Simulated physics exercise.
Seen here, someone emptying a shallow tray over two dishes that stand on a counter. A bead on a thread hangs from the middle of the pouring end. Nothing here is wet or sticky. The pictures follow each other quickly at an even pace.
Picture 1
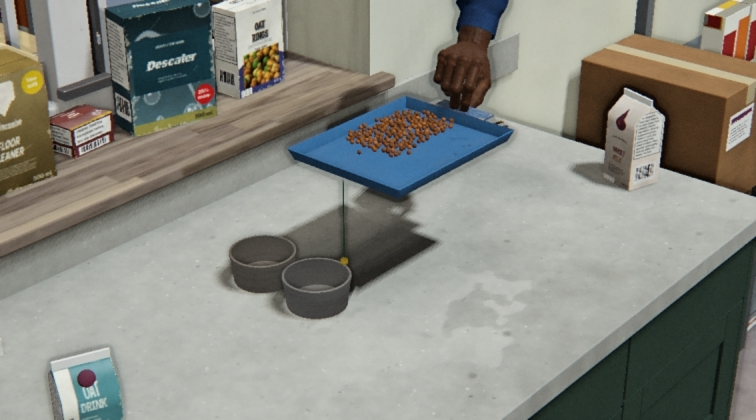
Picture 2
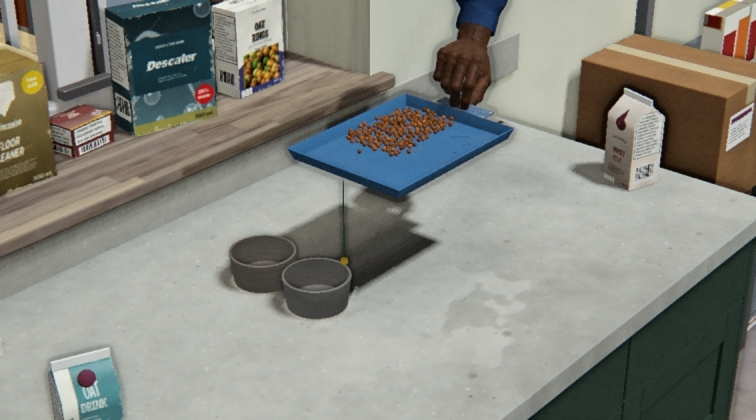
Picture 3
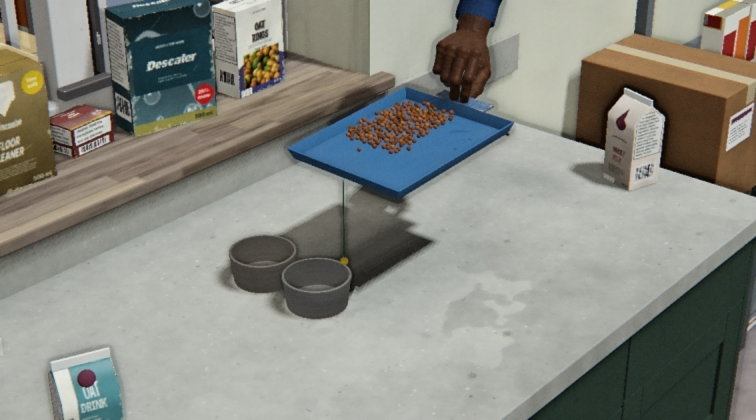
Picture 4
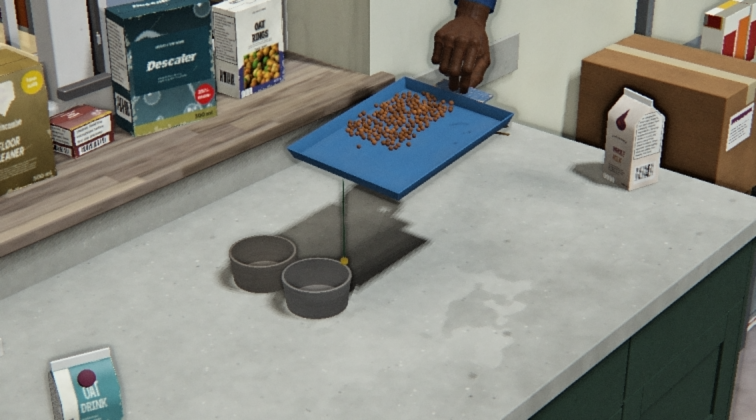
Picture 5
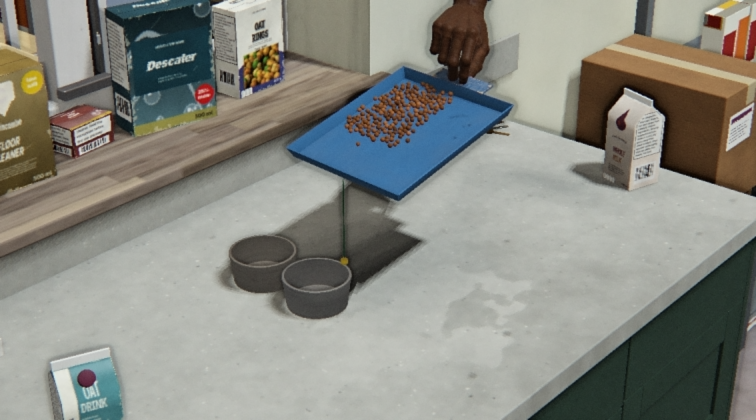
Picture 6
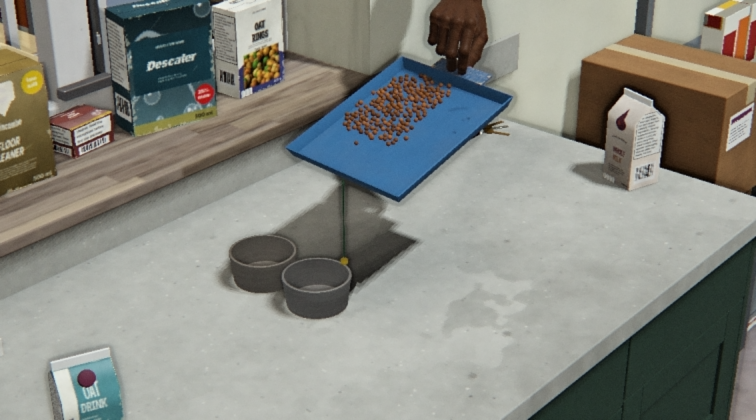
A hand held a blue tray of small brown cereal balls above two dark dishes on a grey counter, then gradually raised its far end, tilting the tray toward the front, its right corner lowest.
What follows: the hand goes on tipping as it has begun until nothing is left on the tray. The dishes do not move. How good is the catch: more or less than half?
The two hold only the smaller part of the load.
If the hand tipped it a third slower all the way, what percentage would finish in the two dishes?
Roughly 20 in a hundred.
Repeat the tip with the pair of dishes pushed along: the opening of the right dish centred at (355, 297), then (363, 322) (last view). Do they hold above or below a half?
At the first place more than half, at the second under half.
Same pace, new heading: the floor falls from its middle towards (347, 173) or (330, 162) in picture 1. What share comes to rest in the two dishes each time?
Near 70 % and 70 %.
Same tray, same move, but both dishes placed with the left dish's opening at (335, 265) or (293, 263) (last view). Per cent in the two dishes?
About 40 and 60 per cent.
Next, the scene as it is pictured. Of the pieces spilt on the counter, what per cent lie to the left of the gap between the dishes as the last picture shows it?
It comes to 10 per cent or so.
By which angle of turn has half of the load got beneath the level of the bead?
At about 90°.
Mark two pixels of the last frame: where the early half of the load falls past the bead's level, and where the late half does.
Early half (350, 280), late half (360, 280).
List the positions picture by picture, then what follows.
Corners of the pouring end at (294, 148) and (399, 187), level; middle of the load at (402, 129), cereal balls; left dish at (240, 274); right dish at (294, 299); bead on its thread at (344, 261), in the first frame.
Corners of the pouring end at (294, 148) and (398, 187), level; middle of the load at (402, 128), in the second frame.
Corners of the pouring end at (294, 148) and (398, 188), tipped barely, lowest at the right corner; middle of the load at (402, 123), in the third frame.
Corners of the pouring end at (293, 147) and (398, 189), tipped a little, lowest at the right corner; middle of the load at (402, 116), in the fourth frame.
Corners of the pouring end at (293, 147) and (398, 191), tipped a little, lowest at the right corner; middle of the load at (401, 110), in the fifth frame.
Corners of the pouring end at (292, 146) and (397, 192), tipped clearly, lowest at the right corner; middle of the load at (399, 105); left dish at (240, 274); right dish at (294, 299), in the sixth frame.
Soon, tray tipped steeply; about two thirds on the tray; a small part in the right dish; about a quarter outside both; a small part in the air.
A while on, tray tipped right over; a stray few on the tray; about a quarter in the right dish; about two thirds outside both; a small part in the air.
Towards the end, tray tipped past a quarter turn; about a quarter in the right dish; most outside both.
Finally, tray tipped past a quarter turn; about a quarter in the right dish; none in the left dish; most outside both.
